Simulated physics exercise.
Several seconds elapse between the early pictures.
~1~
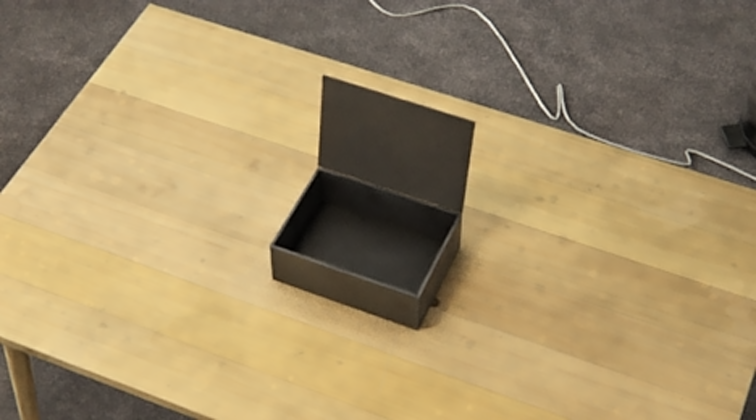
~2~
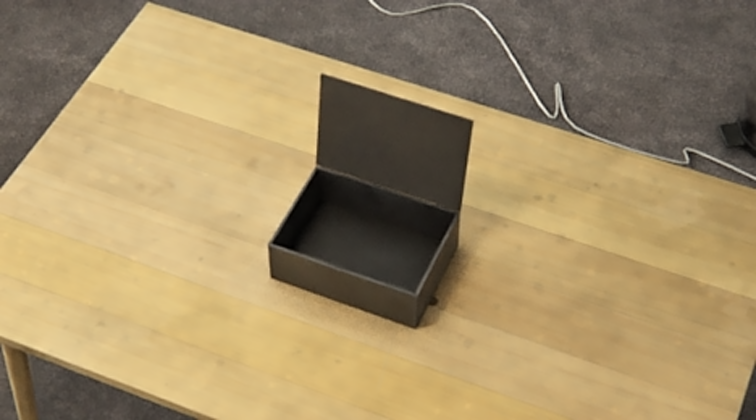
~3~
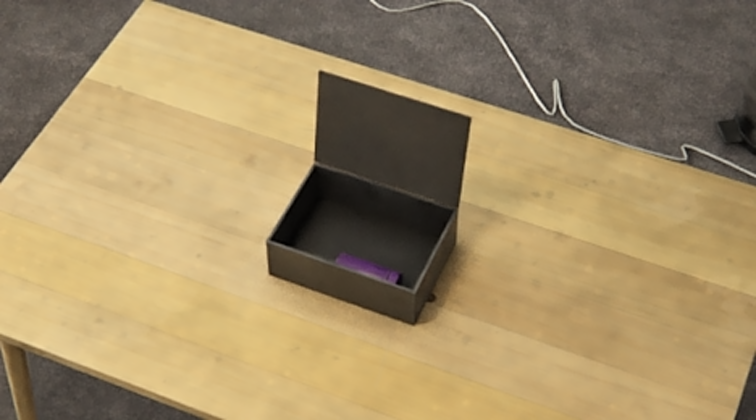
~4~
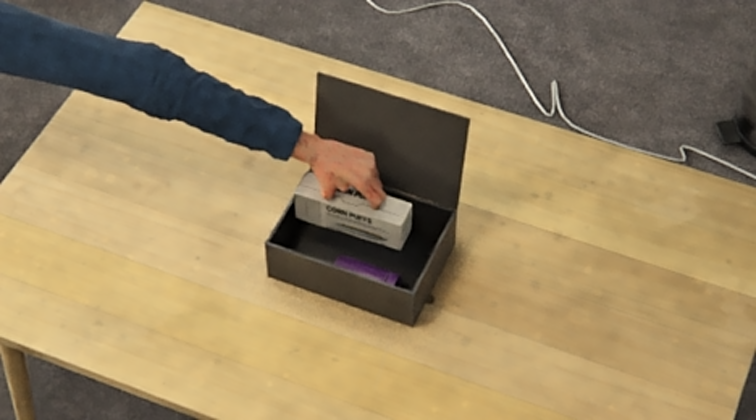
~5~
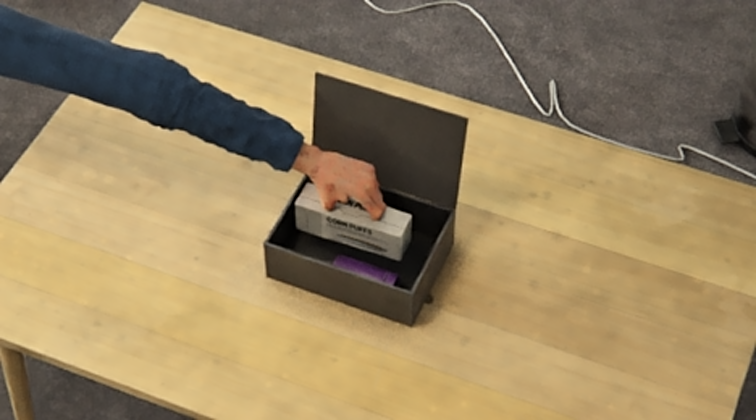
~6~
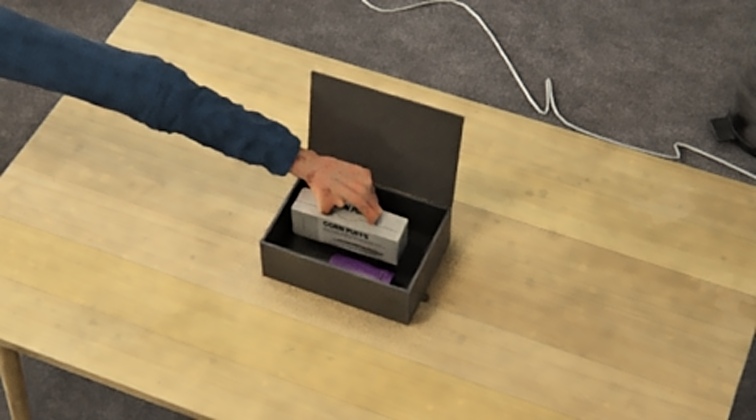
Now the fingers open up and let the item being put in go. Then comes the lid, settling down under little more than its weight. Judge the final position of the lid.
The lid finishes down on the rim.
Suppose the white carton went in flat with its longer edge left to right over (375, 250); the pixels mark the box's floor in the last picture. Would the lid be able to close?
With this placement the lid lies closed.
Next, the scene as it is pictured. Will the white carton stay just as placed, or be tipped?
Looking at the last picture, it is left as set.
Then, 0.40 s after the last picture, white carton slid a little near (353, 241).
Then, 1.50 s after the last picture, lid 70° above the rim; white carton slid a little near (353, 241).
Then, 1.80 s after the last picture, lid 32° above the rim; white carton slid a little near (353, 241).
Then, 1.90 s after the last picture, lid 15° above the rim; white carton slid a little near (353, 241).
At rest, lid shut; moved from the start, white carton; purple shaker in place. Seen from the same camera at the end, white carton near (353, 241).
